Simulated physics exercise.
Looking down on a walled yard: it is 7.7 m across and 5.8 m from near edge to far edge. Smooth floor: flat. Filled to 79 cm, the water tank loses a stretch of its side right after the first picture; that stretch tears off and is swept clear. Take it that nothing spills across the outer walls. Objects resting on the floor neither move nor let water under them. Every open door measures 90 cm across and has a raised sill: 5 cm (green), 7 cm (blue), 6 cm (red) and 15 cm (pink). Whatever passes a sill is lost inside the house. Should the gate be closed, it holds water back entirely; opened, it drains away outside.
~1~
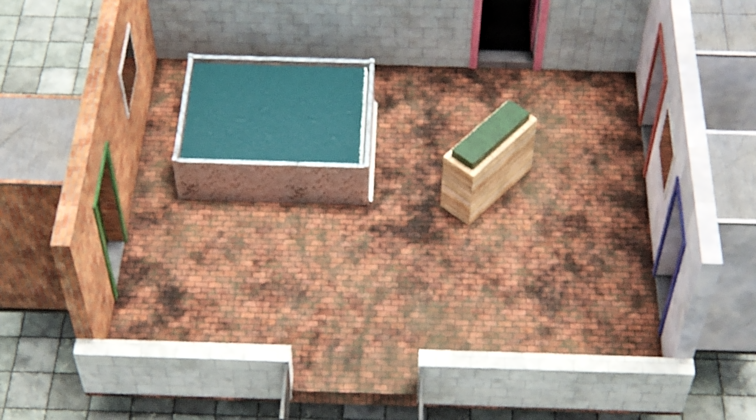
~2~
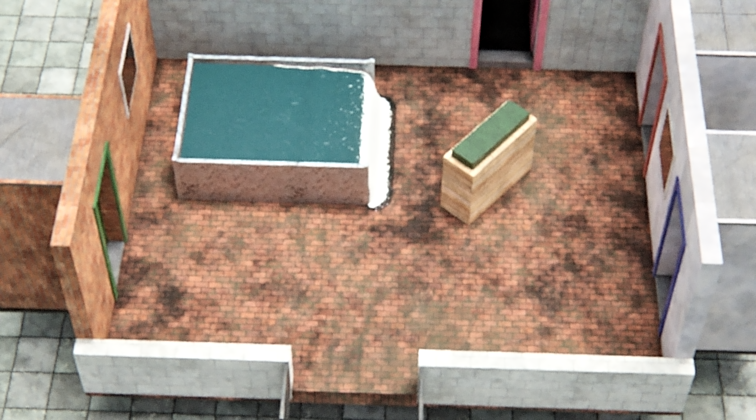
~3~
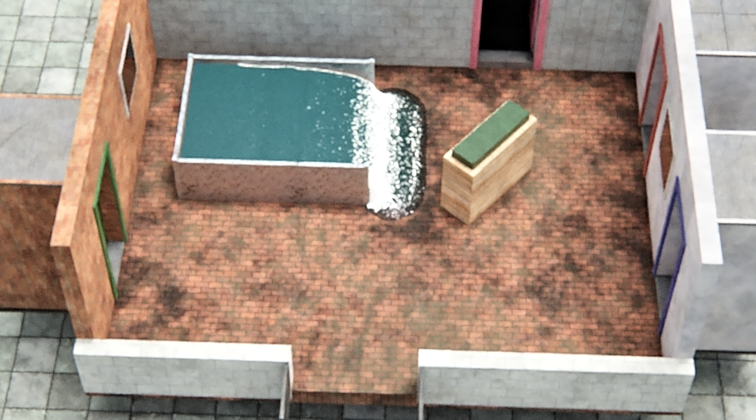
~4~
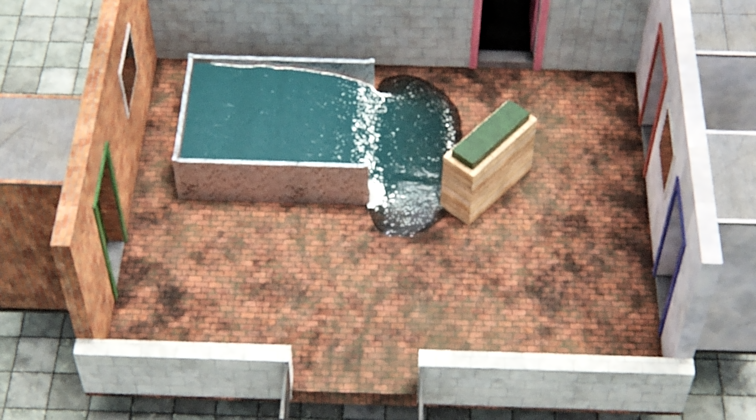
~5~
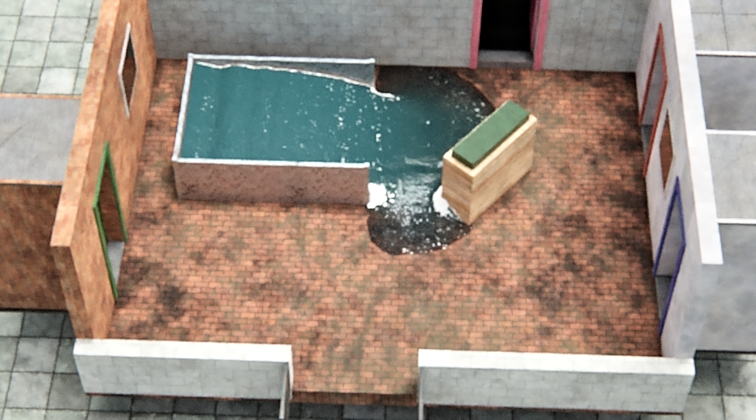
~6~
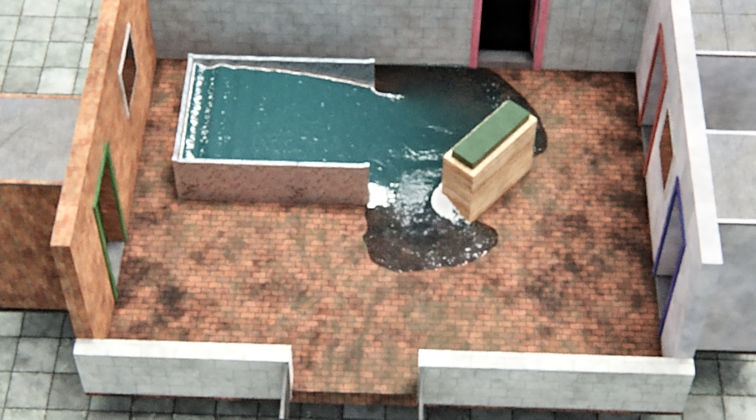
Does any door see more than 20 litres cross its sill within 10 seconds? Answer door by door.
Taking each door, the green door does; the blue door does; the red door does; the pink door does.
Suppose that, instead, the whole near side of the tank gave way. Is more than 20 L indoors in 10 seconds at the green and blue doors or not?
Against that limit the green door gives a greater amount and the blue door gives a greater amount.
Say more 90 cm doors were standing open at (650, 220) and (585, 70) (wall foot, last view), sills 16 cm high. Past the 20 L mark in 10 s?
Less, more.
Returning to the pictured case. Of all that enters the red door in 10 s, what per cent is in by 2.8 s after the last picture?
Fraction in by then: Around 45 per cent.
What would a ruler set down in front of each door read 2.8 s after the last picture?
Depths in centimetres - green: 0, blue: 13, red: 19, pink: 30.
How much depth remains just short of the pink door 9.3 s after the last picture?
Depth: Approx. 7.0 cm.
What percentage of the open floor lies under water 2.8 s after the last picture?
Covered: Roughly 65 %.
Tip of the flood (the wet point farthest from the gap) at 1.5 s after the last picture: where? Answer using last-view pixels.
Around pixel (633, 386).
Then, 0.7 s after the last picture water covers 30 % of the floor and is deepest (50 cm) near (449, 184); green door not reached, blue door not reached, red door 8 cm at the sill, 11 L in, pink door 17 cm at the sill, 0 L in.
Then, 1.5 s after the last picture water covers 45 % of the floor and is deepest (62 cm) near (632, 83); green door not reached, blue door not reached, red door 21 cm at the sill, 42 L in, pink door 39 cm at the sill, 31 L in.
Then, 2.8 s after the last picture water covers 65 % of the floor and is deepest (41 cm) near (631, 75); green door not reached, blue door 13 cm at the sill, 0 L in, red door 19 cm at the sill, 126 L in, pink door 30 cm at the sill, 200 L in.
Then, 5.3 s after the last picture water covers 75 % of the floor and is deepest (22 cm) near (554, 383); green door not reached, blue door 15 cm at the sill, 73 L in, red door 13 cm at the sill, 232 L in, pink door 14 cm at the sill, 264 L in.
Then, 9.3 s after the last picture water covers 100 % of the floor and is deepest (15 cm) near (122, 262); green door 13 cm at the sill, 47 L in, blue door 12 cm at the sill, 161 L in, red door 8 cm at the sill, 274 L in, pink door 7 cm at the sill, 265 L in.
